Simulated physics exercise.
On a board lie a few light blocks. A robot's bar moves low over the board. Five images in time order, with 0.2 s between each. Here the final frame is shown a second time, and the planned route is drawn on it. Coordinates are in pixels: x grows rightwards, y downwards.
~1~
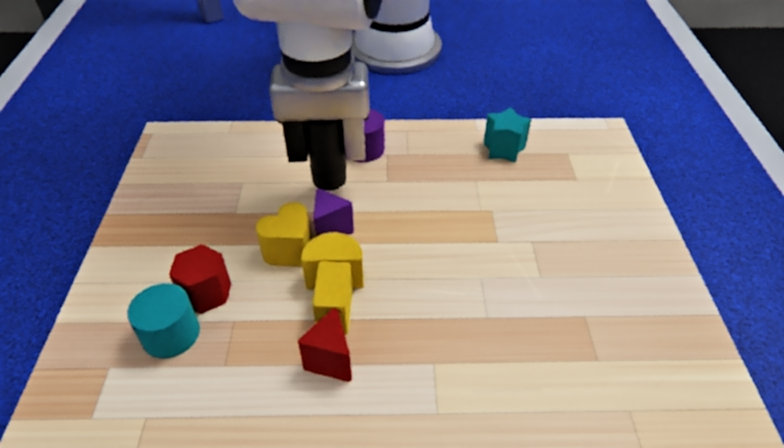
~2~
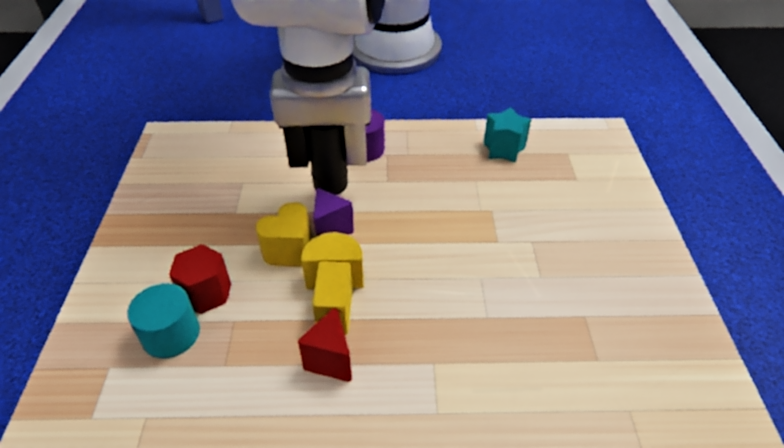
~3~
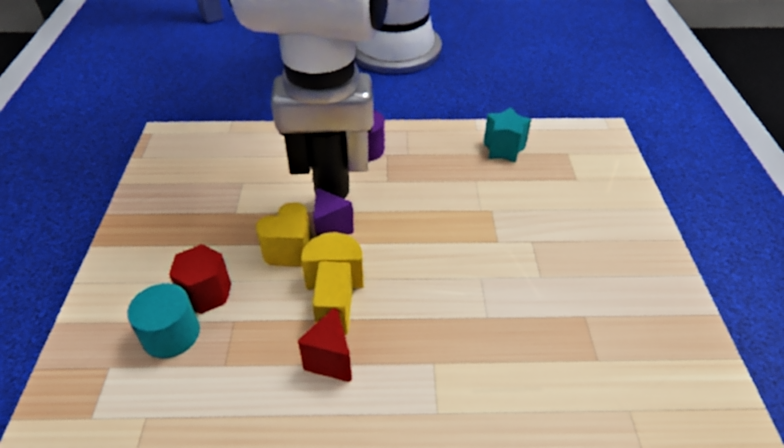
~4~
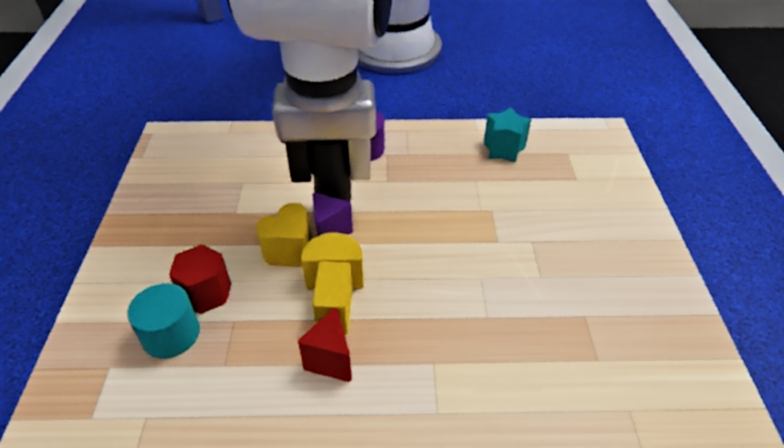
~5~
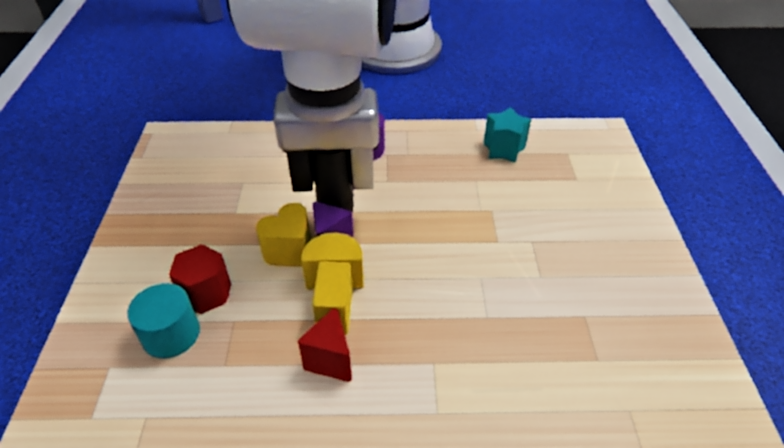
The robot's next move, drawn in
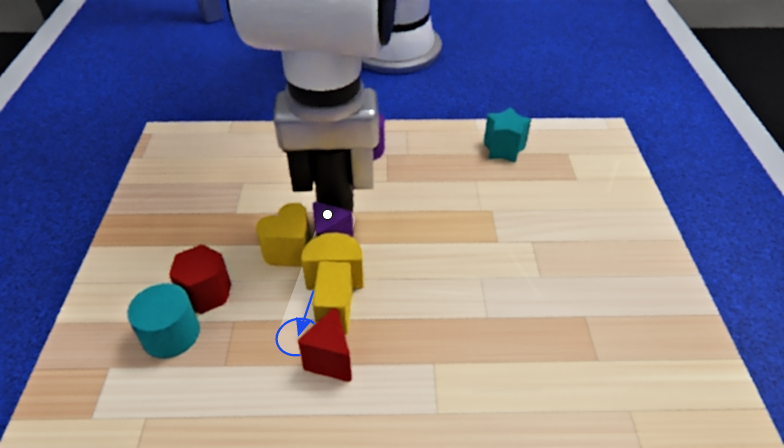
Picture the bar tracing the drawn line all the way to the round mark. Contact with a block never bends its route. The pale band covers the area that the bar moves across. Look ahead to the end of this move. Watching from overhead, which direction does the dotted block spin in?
It turns round clockwise.
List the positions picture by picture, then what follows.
Lower end of the bar at (330, 180), tops of blocks, yellow heart-shaped block at (285, 222), red triangular block at (327, 334), purple triangular block at (328, 203), yellow rectangular block at (332, 283), yellow half-round block at (332, 247), in the first picture.
Bar at (331, 185), blocks as before, in the second picture.
Bar at (332, 192), blocks as before, in the third picture.
Bar at (334, 200), purple triangular block at (327, 205), in the fourth picture.
Bar at (336, 209), yellow heart-shaped block at (285, 222), red triangular block at (327, 334), purple triangular block at (328, 215), yellow rectangular block at (332, 283), yellow half-round block at (332, 247), in the fifth picture.
The drawn path runs in a line from (337, 221) to (298, 337); the dot is on the purple triangular block.
What follows on the original path. One third of the way, bar at (324, 243); yellow heart-shaped block at (275, 227), turned 20° clockwise; red triangular block at (335, 348), turned 45° clockwise; purple triangular block at (301, 249), turned 25° clockwise; yellow rectangular block at (339, 304), turned 40° anticlockwise; yellow half-round block at (312, 275), turned 35° anticlockwise.
Two thirds of the way, bar at (311, 282); yellow heart-shaped block at (269, 230), turned 35° clockwise; red triangular block at (338, 352), turned 60° clockwise; purple triangular block at (270, 271), turned 45° clockwise; yellow rectangular block at (338, 314), turned 65° anticlockwise; yellow half-round block at (292, 305), turned 65° anticlockwise.
At the end, bar at (296, 325); yellow heart-shaped block at (269, 230), turned 35° clockwise; red triangular block at (339, 352), turned 60° clockwise; purple triangular block at (264, 281), turned 85° clockwise; yellow rectangular block at (342, 322), turned 80° anticlockwise; yellow half-round block at (270, 353), turned 60° anticlockwise.
